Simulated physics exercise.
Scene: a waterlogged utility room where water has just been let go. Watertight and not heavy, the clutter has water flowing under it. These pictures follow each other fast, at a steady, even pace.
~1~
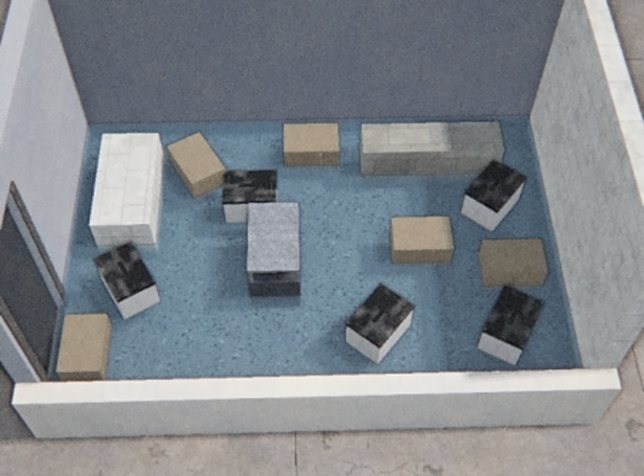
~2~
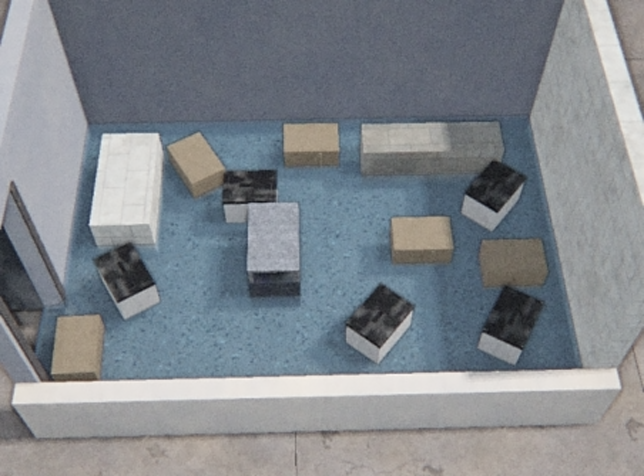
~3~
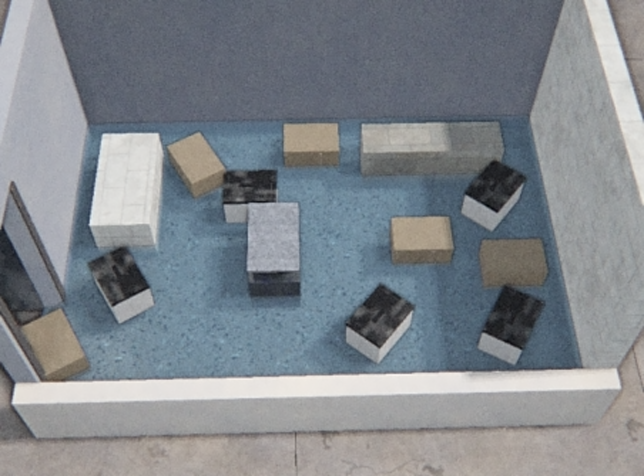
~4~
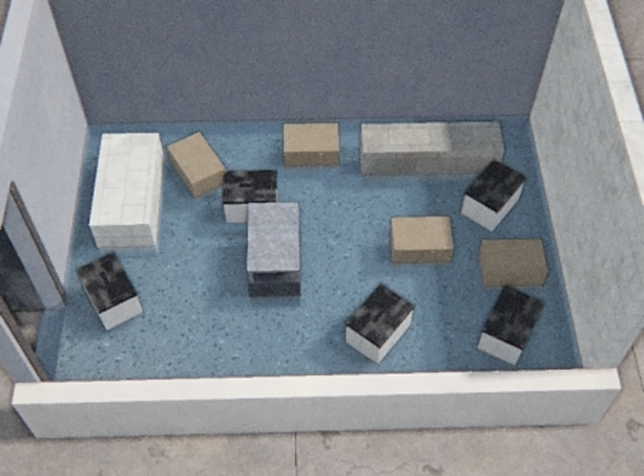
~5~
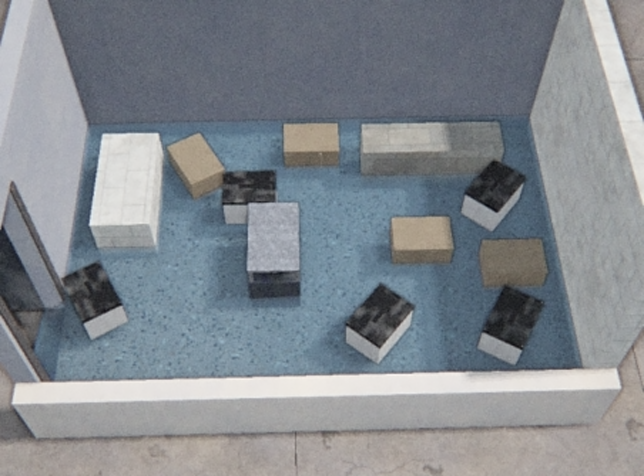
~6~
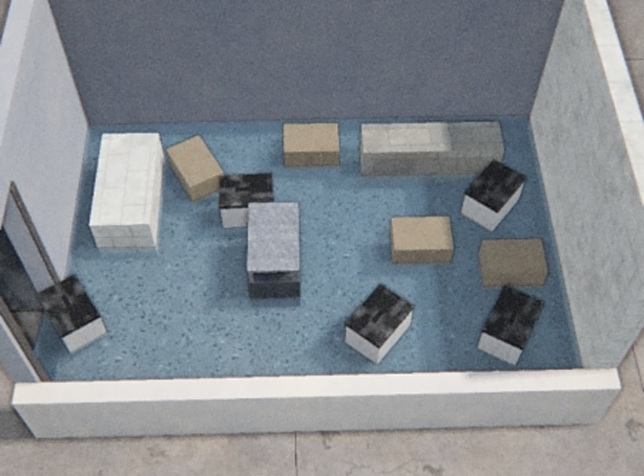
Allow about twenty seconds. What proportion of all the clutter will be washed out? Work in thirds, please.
The fraction is going to land in the middle band.
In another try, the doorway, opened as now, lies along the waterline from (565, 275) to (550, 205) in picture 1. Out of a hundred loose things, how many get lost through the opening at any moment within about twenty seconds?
I make it 70 per cent.
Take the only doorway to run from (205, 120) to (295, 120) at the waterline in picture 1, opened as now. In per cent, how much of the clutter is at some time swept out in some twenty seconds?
Share reached: 50 %.
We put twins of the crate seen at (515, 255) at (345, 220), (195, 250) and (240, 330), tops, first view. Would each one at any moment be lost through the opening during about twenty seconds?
Remains, exits, exits.
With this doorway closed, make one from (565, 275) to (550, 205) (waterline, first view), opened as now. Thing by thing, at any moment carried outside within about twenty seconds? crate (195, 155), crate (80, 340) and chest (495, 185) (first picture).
Taking each in turn, I'd say stuck within, stuck within and carried off.
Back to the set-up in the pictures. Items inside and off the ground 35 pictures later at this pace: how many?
Well, I'd say 6.
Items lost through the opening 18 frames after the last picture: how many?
2.
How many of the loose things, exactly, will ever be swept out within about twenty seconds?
The total here is 4.
A moment on, 2 of 10 are out; 8 afloat.
Next, 2 of 10 are out; 8 afloat.
Later, 4 of 10 are out; 6 afloat.
In the end, 4 of 10 are out; 6 afloat.
